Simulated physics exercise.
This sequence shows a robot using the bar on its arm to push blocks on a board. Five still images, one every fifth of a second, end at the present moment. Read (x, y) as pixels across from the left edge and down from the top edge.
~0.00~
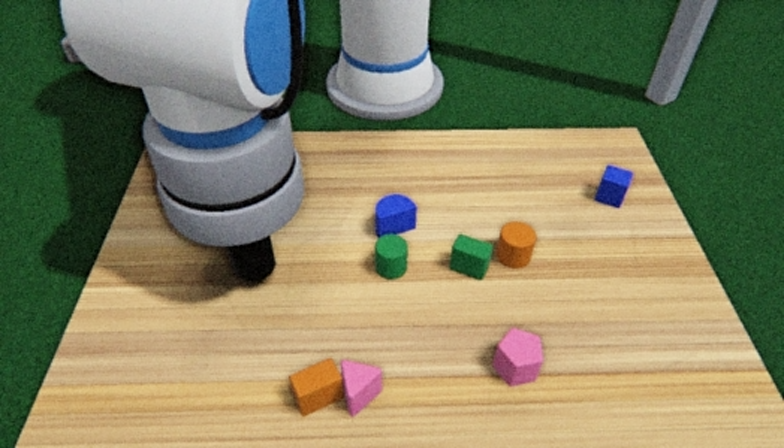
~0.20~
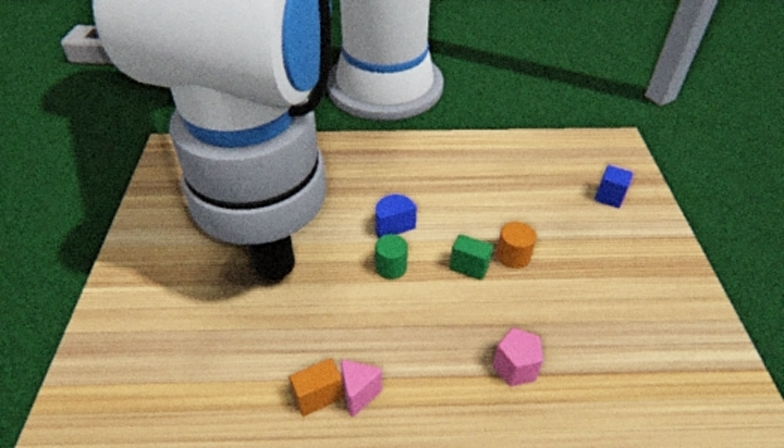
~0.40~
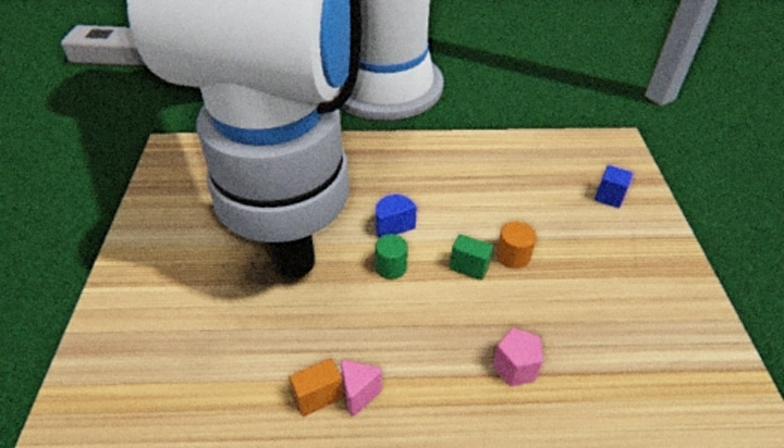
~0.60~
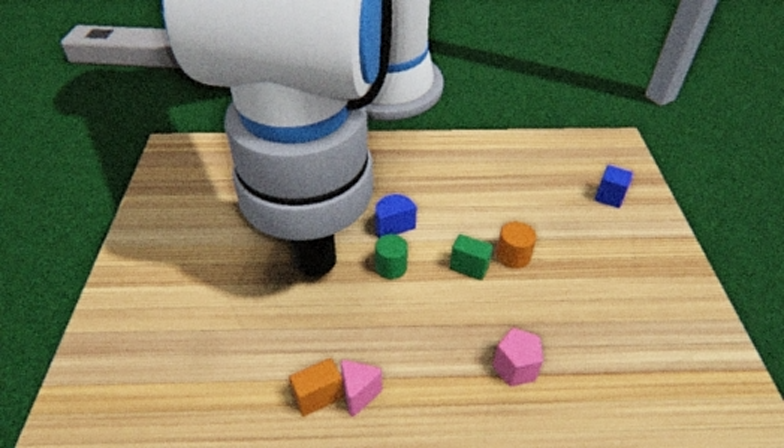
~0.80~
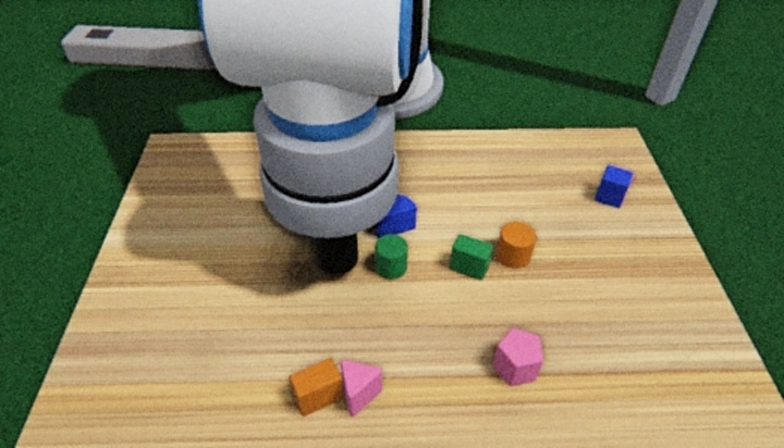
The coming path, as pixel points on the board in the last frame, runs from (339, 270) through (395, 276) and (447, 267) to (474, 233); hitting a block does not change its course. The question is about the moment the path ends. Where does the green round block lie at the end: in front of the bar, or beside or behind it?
Answer: Still ahead.
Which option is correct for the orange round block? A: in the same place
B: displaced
Correct choice: B.
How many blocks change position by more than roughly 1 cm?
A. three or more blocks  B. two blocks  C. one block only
My pick is A.
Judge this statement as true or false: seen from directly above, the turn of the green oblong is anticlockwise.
The claim does not hold.
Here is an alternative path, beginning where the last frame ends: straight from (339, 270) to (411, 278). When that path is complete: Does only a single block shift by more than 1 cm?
Yes, that is how it ends up.
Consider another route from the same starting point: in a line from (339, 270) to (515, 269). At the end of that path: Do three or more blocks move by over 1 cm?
Yes, that is what happens.
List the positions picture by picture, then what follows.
In the first picture, bar's lower end (255, 266); green round block (391, 245); blue half-round block (394, 204); green oblong (473, 245); orange round block (519, 233).
In the second picture, bar (275, 264); blocks still.
In the third picture, bar (295, 263); blocks still.
In the fourth picture, bar (316, 261); blocks still.
In the fifth picture, bar (338, 259); green round block (391, 245); blue half-round block partly hidden; green oblong (473, 245); orange round block (519, 233).
The first path, step by step. One third of the way, bar (396, 265); green round block (429, 241).
Two thirds of the way, bar (449, 256); green round block (466, 221); green oblong (490, 236), turned 85° clockwise; orange round block (523, 234).
At the end, bar (476, 222); green round block (485, 188); blue half-round block still; green oblong (505, 225), turned 95° clockwise; orange round block (535, 232).
